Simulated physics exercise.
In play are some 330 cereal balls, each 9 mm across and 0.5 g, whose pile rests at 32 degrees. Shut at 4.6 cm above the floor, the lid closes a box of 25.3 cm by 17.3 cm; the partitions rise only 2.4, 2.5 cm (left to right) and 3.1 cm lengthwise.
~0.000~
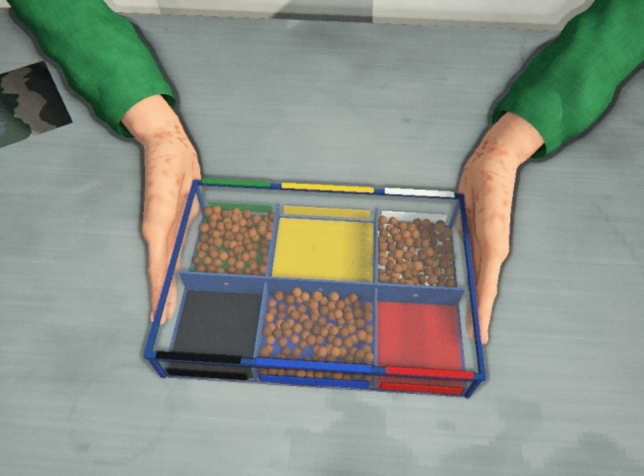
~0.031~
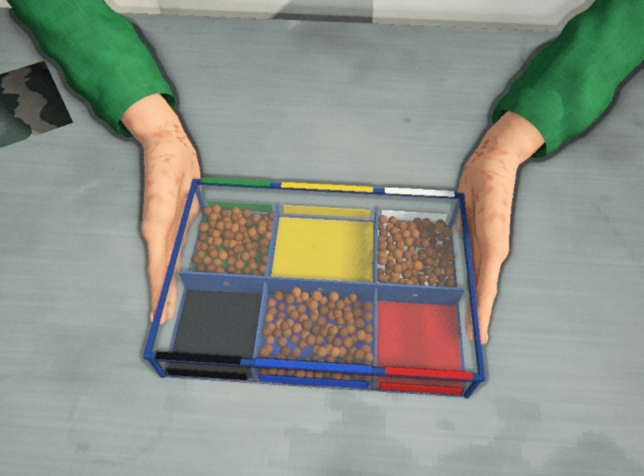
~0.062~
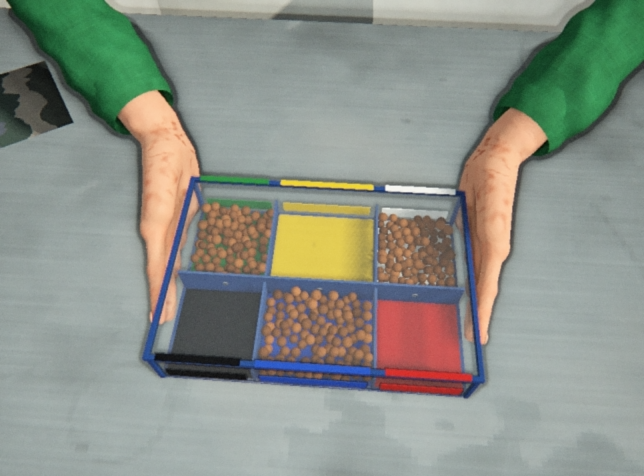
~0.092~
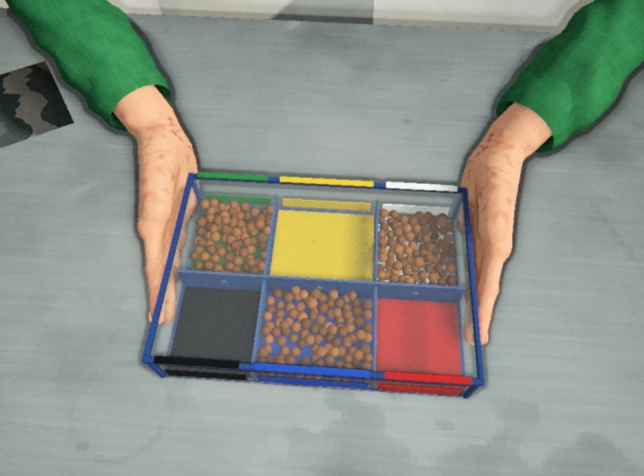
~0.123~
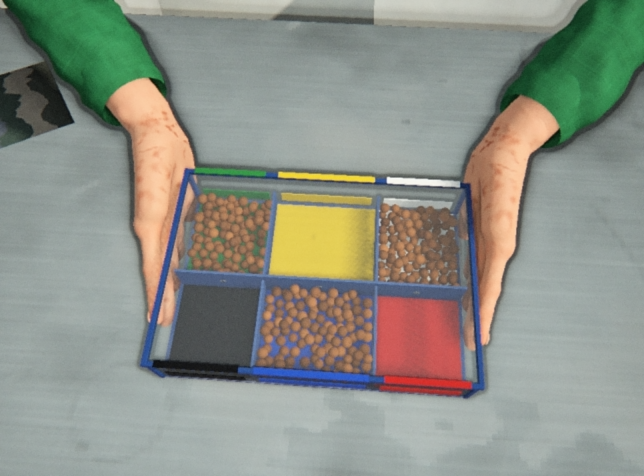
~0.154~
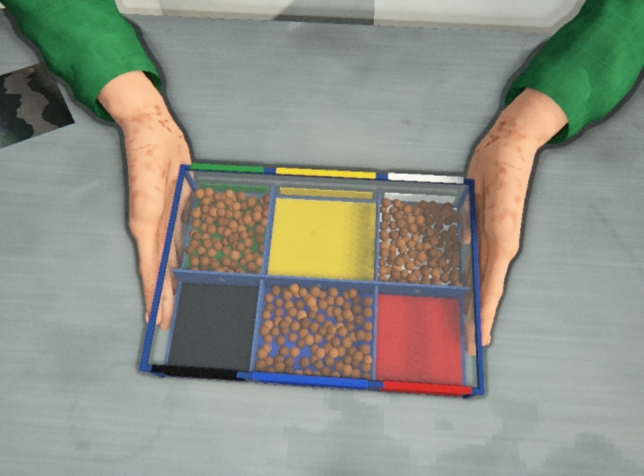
Two hands in green sleeves hold the sides of a clear, lidded box with blue edges on a grey surface, seen from above. Small brown balls lie in the green, white and blue compartments, while the yellow, black and red ones are empty, and a dark patterned piece sits at left. The hands slowly tilt the box slightly, its far edge rising, while the balls barely shift.
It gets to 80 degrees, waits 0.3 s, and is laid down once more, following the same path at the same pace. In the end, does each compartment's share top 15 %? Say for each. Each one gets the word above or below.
In the end red compartment: Holds a share within the limit; blue compartment: Holds a share past the limit; green compartment: Holds a share past the limit; yellow compartment: Holds a share within the limit; white compartment: Holds a share past the limit; black compartment: Holds a share within the limit.
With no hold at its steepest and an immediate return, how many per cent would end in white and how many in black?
Final amounts would be white 25% and black 10%.
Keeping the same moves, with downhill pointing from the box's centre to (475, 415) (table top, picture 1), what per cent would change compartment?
Roughly 40 % of the pieces.
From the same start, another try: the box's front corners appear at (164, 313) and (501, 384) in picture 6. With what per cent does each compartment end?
Red 30, blue 10, green 0, yellow 10, white 45, black 0.
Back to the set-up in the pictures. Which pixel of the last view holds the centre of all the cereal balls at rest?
Look around (322, 322) in the last picture.
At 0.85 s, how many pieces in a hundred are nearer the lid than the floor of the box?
Estimate: Near 30 per cent.
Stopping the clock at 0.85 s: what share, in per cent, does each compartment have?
Red 5 %, blue 35 %, green 25 %, yellow 0 %, white 30 %, black 5 %.
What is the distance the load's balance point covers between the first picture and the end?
It shifts some 4.5 cm.
After 0.85 s, tilt 80 degrees; red 5 %, blue 35 %, green 25 %, white 30 %, black 5 %.
After 1.31 s, tilt 46 degrees; red 10 %, blue 35 %, green 20 %, white 25 %, black 10 %.
After 1.85 s, tilt 0 degrees; red 10 %, blue 35 %, green 20 %, white 25 %, black 10 %.
At rest (2.3 s), red 10 %, blue 35 %, green 20 %, yellow 0 %, white 25 %, black 10 %.
